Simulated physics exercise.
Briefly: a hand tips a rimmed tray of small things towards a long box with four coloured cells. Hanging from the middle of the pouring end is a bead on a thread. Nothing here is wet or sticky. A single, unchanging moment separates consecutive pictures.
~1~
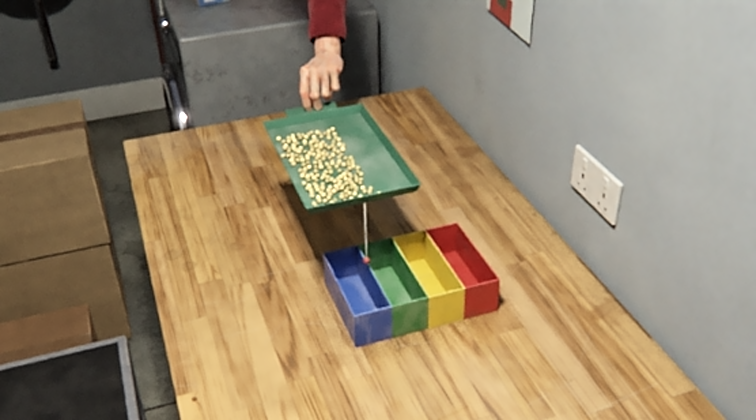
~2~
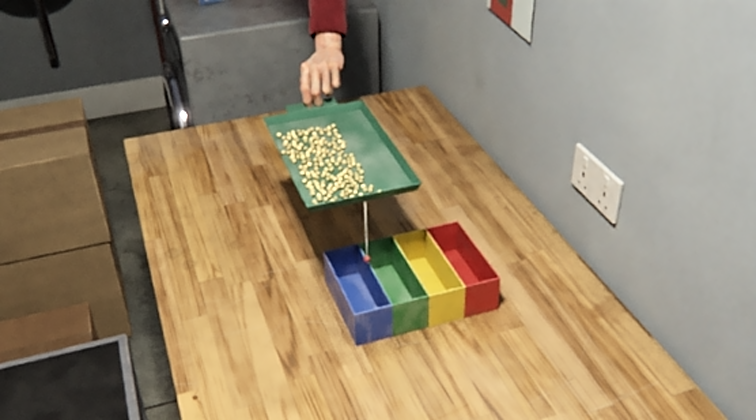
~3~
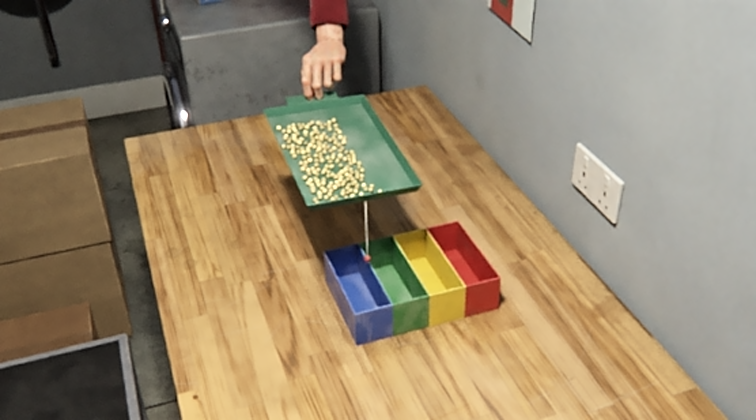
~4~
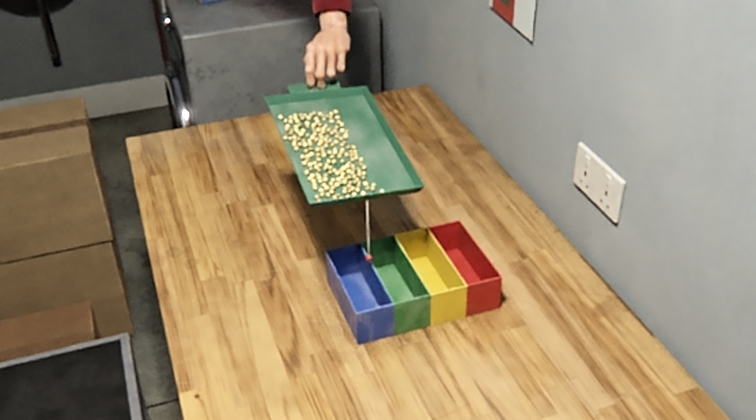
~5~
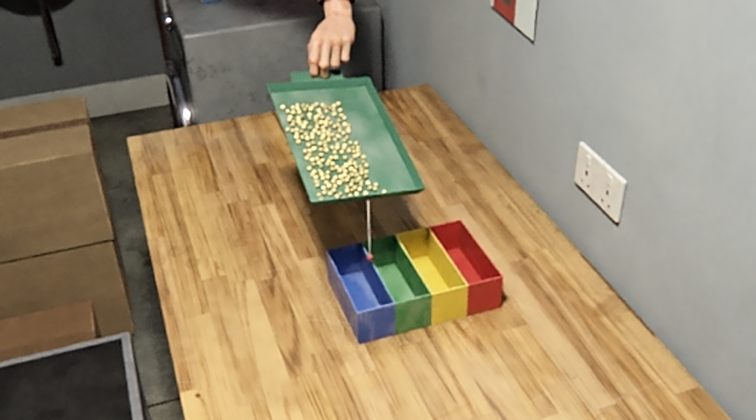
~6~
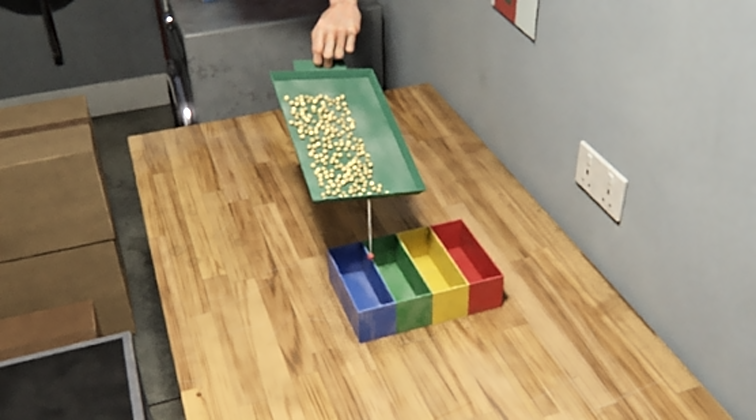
On a wooden worktop beside a grey wall with a white socket, seen from above at an angle, cardboard boxes stand at the left. A hand in a dark red sleeve holds a green tray of pale beans above a box with blue, green, yellow and red cells, a thread hanging between. The hand gradually raises the tray's far end, steepening it, while the beans shift slightly and the view barely changes.
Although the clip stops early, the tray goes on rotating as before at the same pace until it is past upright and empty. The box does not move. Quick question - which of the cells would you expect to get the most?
I would expect the yellow cell to get the most.
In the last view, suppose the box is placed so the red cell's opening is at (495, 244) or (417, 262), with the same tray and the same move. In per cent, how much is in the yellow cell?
Close to 10 in a hundred, then close to 0 in a hundred.
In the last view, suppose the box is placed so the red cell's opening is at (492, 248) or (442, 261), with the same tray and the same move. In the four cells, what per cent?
It comes to about 100 per cent the first time and about 100 per cent the second.
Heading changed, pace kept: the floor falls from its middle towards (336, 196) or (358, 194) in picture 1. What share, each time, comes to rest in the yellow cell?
0 %, give or take, and then 10 %.
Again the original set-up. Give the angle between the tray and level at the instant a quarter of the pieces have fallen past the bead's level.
Around 65 degrees of turn.
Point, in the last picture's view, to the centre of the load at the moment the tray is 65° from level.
Somewhere about pixel (415, 206).
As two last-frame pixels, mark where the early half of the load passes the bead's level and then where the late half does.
Around (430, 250) at first; around (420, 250) after that.
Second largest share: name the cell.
Next after the leader comes that green cell.
Soon, tray tipped steeply; about half on the tray; about a quarter in the yellow cell; a small part in the red cell; a stray few in the green cell; a small part falling or outside the box.
A while on, tray tipped past a quarter turn; most in the yellow cell; a small part in the green cell; a small part in the red cell; a stray few falling or outside the box.
Towards the end, tray tipped past a quarter turn; most in the yellow cell; a small part in the green cell; a small part in the red cell; a stray few falling or outside the box.
Finally, tray tipped past a quarter turn; most in the yellow cell; a small part in the green cell; a small part in the red cell; none in the blue cell; a stray few outside the box.
